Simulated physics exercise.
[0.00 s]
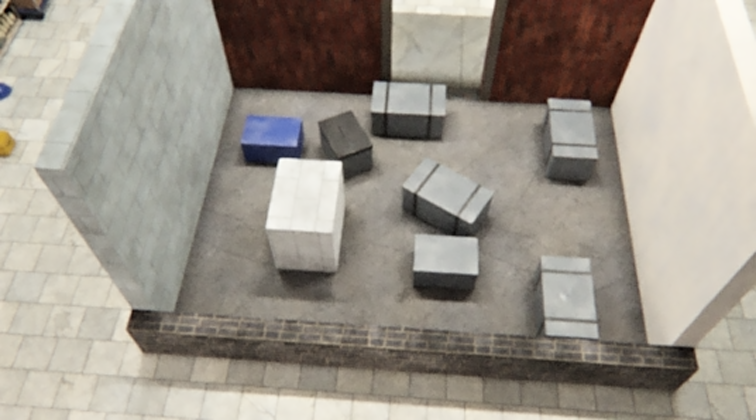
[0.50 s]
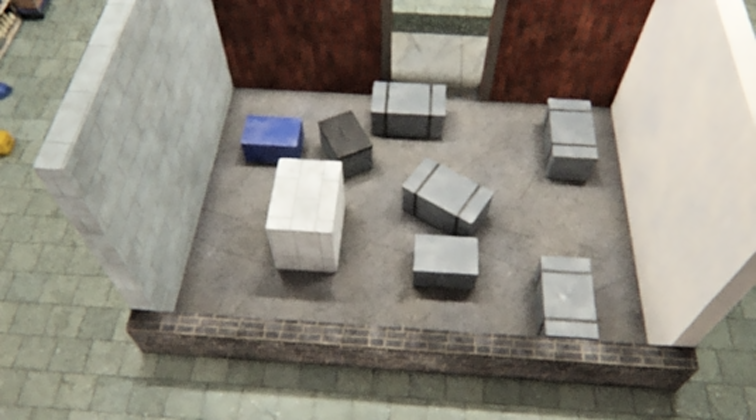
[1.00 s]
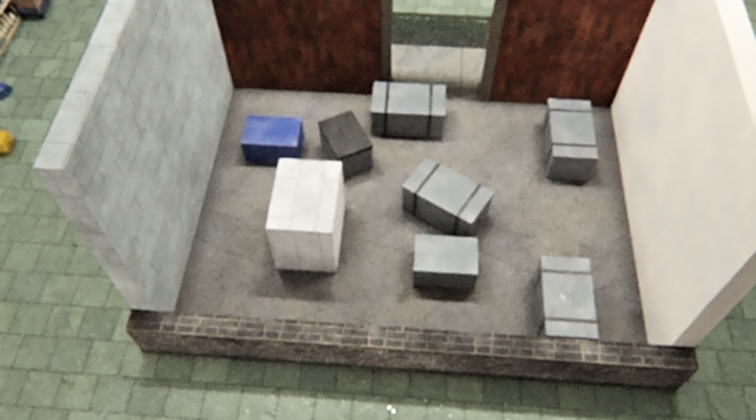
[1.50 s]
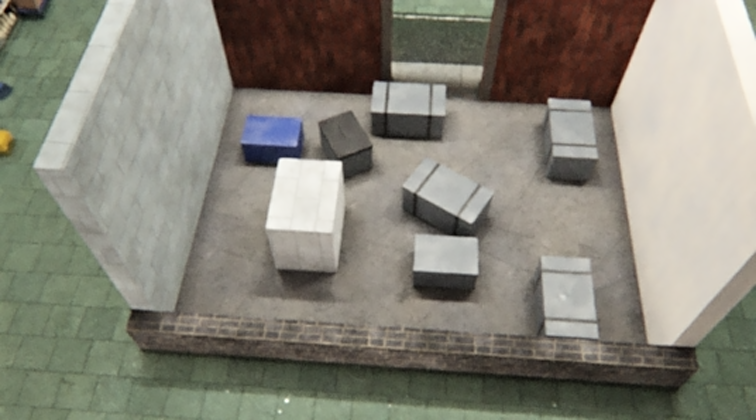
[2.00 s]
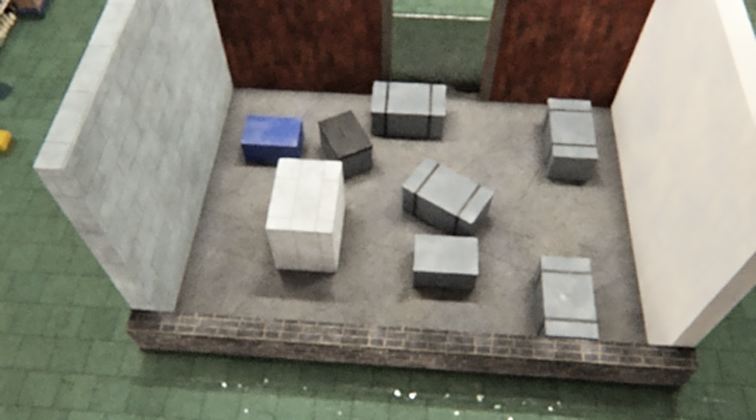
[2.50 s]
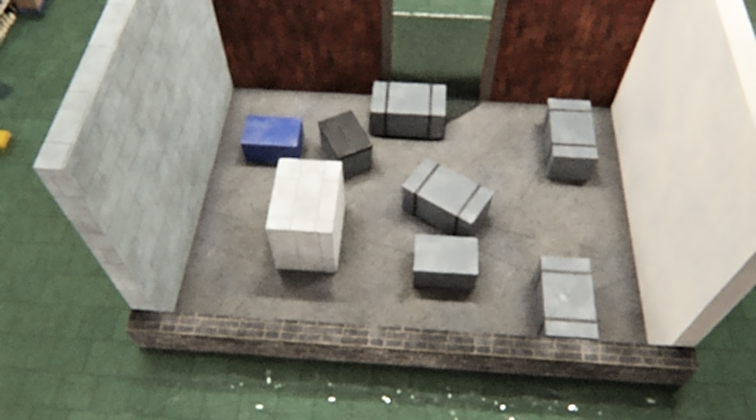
A small, open-topped shop with pale side walls, dark red back panels and a low brick front stands on paved ground, seen from above by a still camera. On its grey floor sit a tall white block and a blue box at left, a black box beside them, and grey boxes across the middle and right. Greenish water deepens over the paving outside, then darkens the floor just inside the back doorway, while every box stays put.
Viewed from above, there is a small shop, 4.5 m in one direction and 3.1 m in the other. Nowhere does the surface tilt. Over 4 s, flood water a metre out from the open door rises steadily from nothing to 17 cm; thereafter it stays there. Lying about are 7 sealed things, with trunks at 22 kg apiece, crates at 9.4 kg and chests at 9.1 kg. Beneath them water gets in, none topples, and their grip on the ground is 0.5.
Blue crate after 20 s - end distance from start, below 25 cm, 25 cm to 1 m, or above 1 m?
25 cm to 1 m.
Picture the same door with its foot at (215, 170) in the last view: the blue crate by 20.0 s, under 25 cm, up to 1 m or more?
Result for the blue crate: Large displacement.
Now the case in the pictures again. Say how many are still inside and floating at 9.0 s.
At that moment it comes to 1.
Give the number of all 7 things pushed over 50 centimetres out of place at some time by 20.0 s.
All told, that gives 7.
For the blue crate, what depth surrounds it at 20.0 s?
Roughly 13 cm.
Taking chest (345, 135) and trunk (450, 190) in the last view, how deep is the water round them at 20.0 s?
13 and 14 cm.
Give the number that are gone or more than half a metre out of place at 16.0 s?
The number I get is 7.
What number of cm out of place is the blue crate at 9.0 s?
Shift by then: About 20 cm.
After 4.0 s the blue crate is near (272, 131), 0.0 m from its start, aground; 0 afloat.
After 9.0 s the blue crate is near (250, 135), 0.2 m from its start, aground; 1 afloat.
After 16.0 s the blue crate is near (252, 82), 0.7 m from its start, afloat; 7 afloat.
After 20.0 s the blue crate is near (310, 82), 0.7 m from its start, afloat; 7 afloat.
